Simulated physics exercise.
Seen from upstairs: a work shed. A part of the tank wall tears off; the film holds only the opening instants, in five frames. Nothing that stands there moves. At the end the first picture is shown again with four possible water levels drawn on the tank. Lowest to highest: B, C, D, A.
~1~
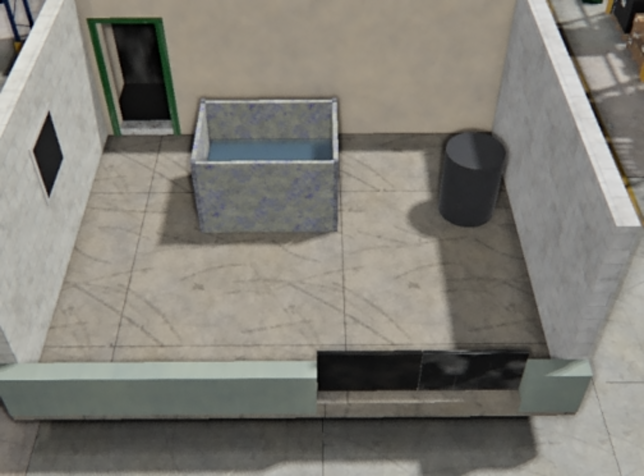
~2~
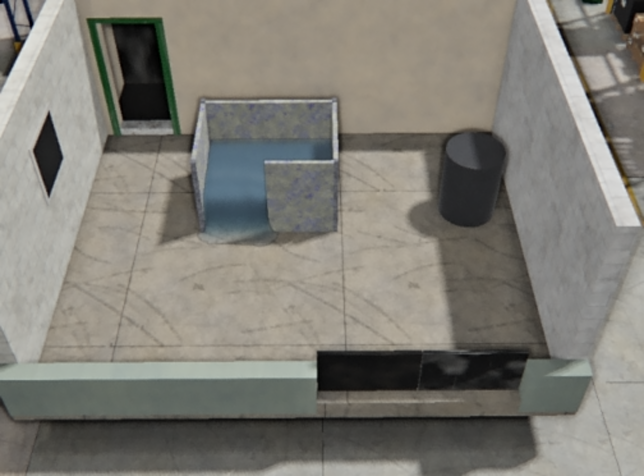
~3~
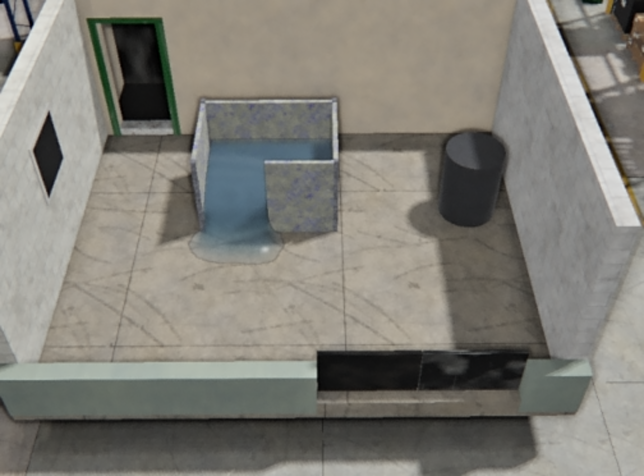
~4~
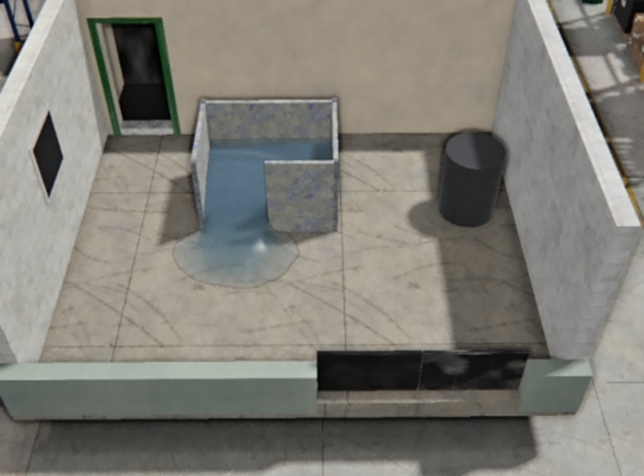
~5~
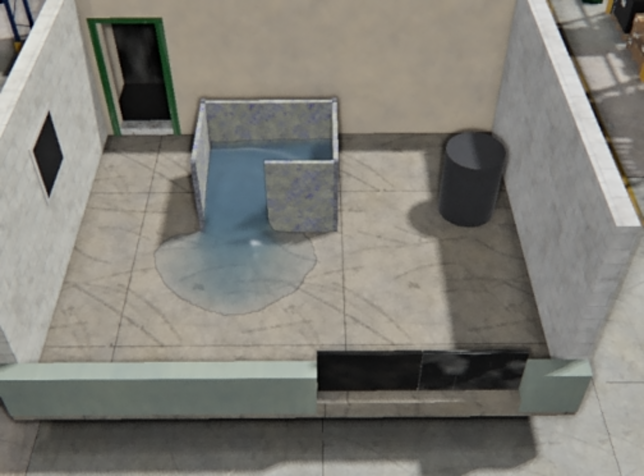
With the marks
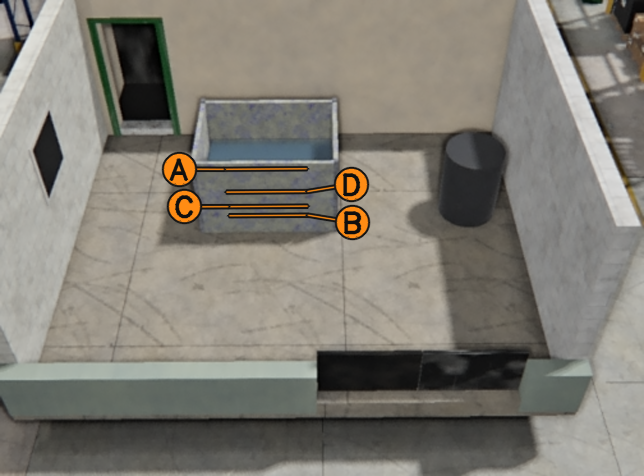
A square stone-walled tank of blue water stands near the back wall of a work shed seen from upstairs, with a green-framed doorway to its left and a dark grey barrel to its right. The left part of the tank's front wall disappears, leaving an opening. Water pours out through it and spreads across the pale floor in a widening rounded puddle, while the view stays still.
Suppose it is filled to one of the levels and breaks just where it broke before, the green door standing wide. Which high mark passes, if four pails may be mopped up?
Line D.
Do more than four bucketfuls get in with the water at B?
No, that is safe.
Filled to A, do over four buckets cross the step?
Yes, that goes wrong.
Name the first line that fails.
The answer is A.
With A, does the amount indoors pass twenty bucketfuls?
No.
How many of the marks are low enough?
Three of the four.
In orange, A at (265, 169); B at (268, 215); C at (267, 206); D at (266, 191); from the bottom up B, C, D, A.
With A, about 13 bucketfuls get in.
With B, nothing gets over.
With C, nothing gets over.
With D, a bucket or two gets in.
